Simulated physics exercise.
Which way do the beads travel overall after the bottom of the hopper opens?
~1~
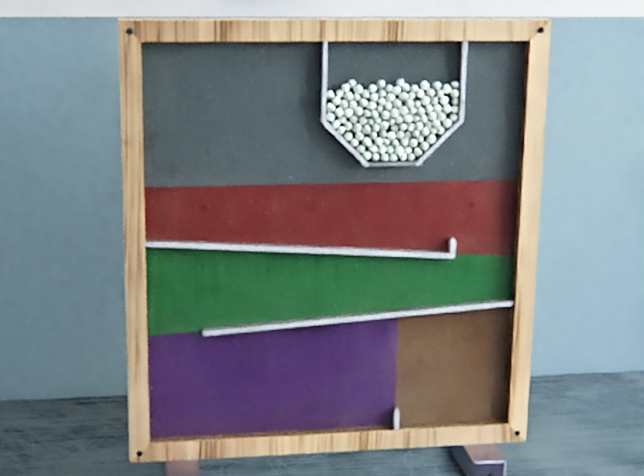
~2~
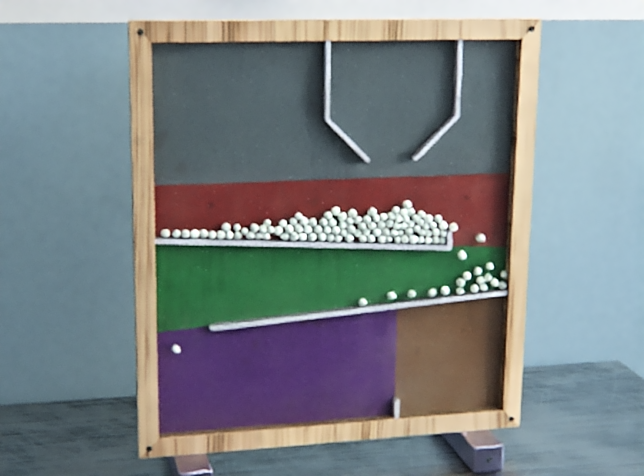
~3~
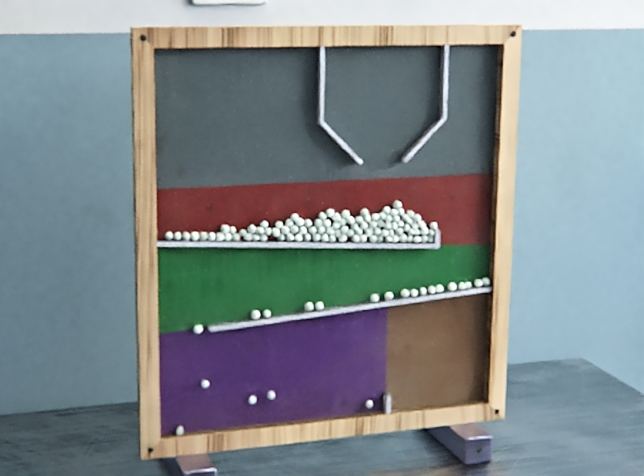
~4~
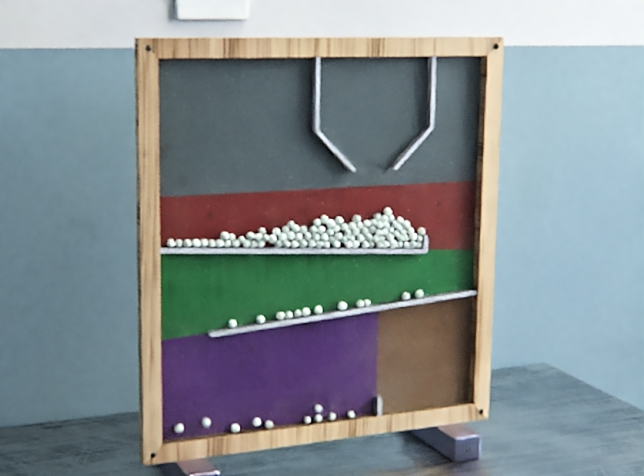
They move down, dropping out of the hopper onto the upper shelf, with some carrying on to the lower ramp and the purple floor.
